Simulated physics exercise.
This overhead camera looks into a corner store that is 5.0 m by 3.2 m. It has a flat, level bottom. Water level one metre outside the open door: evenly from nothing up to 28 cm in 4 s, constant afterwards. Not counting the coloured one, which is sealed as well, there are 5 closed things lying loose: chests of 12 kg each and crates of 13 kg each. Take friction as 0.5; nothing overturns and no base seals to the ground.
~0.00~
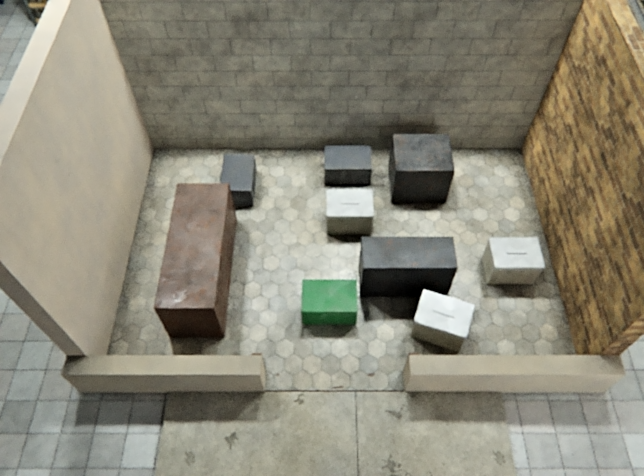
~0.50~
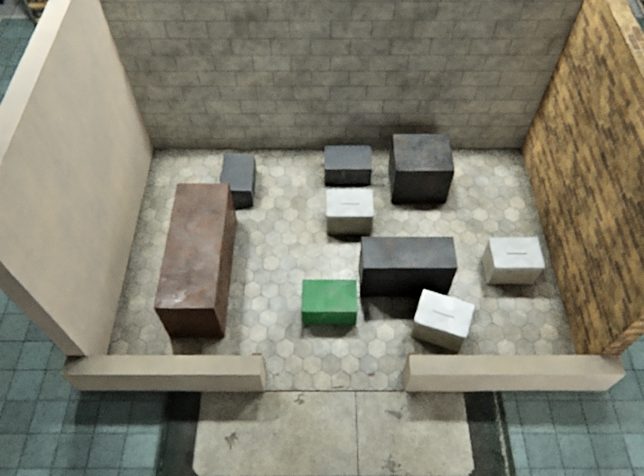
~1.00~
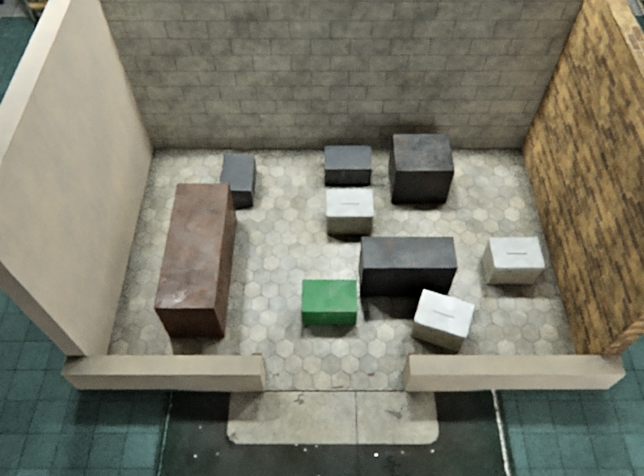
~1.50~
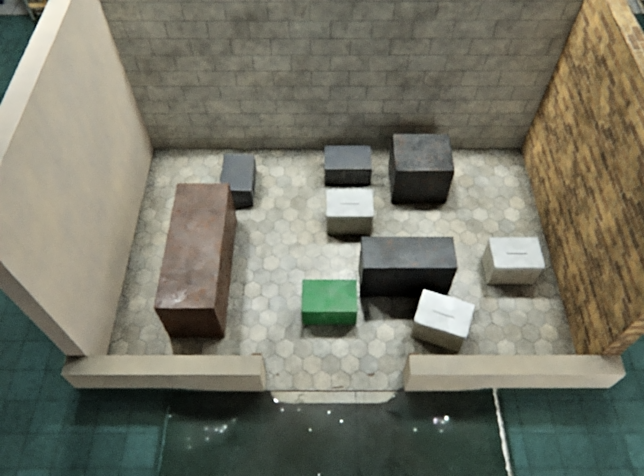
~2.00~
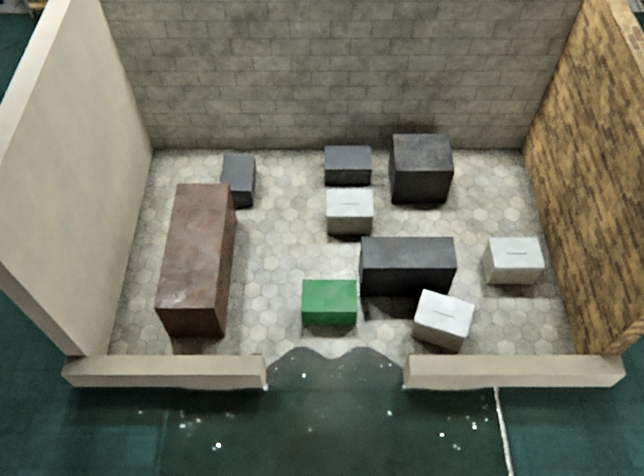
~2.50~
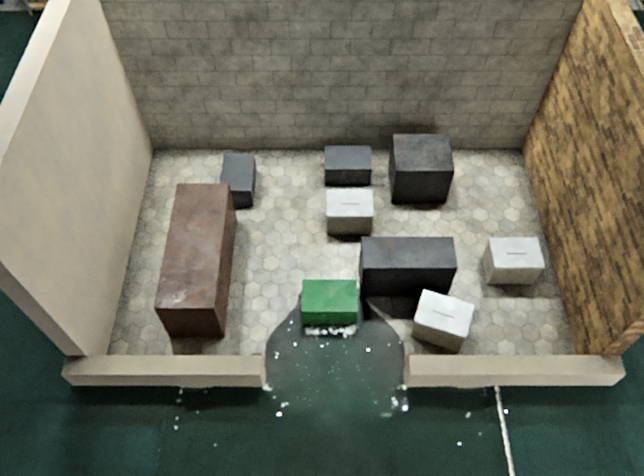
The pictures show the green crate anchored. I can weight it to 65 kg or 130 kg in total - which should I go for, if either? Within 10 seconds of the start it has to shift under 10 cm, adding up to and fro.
Make it 130 kg.
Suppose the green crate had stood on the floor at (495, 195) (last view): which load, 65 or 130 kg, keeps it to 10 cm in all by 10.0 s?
Outcome - success with both.
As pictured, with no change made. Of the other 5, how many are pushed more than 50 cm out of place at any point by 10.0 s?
Tally: 5.
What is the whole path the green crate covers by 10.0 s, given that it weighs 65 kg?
Some 80 centimetres of travel in total.
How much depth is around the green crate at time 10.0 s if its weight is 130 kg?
Around 16 cm.
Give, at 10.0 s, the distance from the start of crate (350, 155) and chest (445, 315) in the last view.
First 80 cm, then 250 cm.
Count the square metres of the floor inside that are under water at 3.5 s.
Around 2.5 m2 of it.
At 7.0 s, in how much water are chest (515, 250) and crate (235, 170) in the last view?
About 3 and 5 cm.
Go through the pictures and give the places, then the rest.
The first picture shows the green crate at (329, 295) rests on the ground; 0.0 m2 under water; 0 of 6 have shifted.
The second picture shows the green crate at (329, 295), on the bottom; water covers 0.0 m2; 0 of 6 have shifted.
The third picture shows the green crate at (329, 295) rests on the ground; water covers 0.0 m2; 0 of 6 have shifted.
The fourth picture shows the green crate at (329, 295) rests on the ground; 0.0 m2 under water; 0 of 6 have shifted.
The fifth picture shows the green crate at (329, 295), on the bottom; 0.2 m2 under water; 0 of 6 have shifted.
The sixth picture shows the green crate at (329, 295), on the bottom; water covers 0.8 m2; 0 of 6 have shifted.
After 3.5 s the green crate would be 0 cm from its start with 65 kg and 0 cm from its start with 130 kg; 9 cm of water round it then.
After 4.5 s the green crate would be 4 cm from its start with 65 kg and 0 cm from its start with 130 kg; 13 cm of water round it then.
After 7.0 s the green crate would be 39 cm from its start with 65 kg and 0 cm from its start with 130 kg; 13 cm of water round it then.
After 10.0 s the green crate would be 75 cm from its start with 65 kg and 0 cm from its start with 130 kg; 16 cm of water round it then.
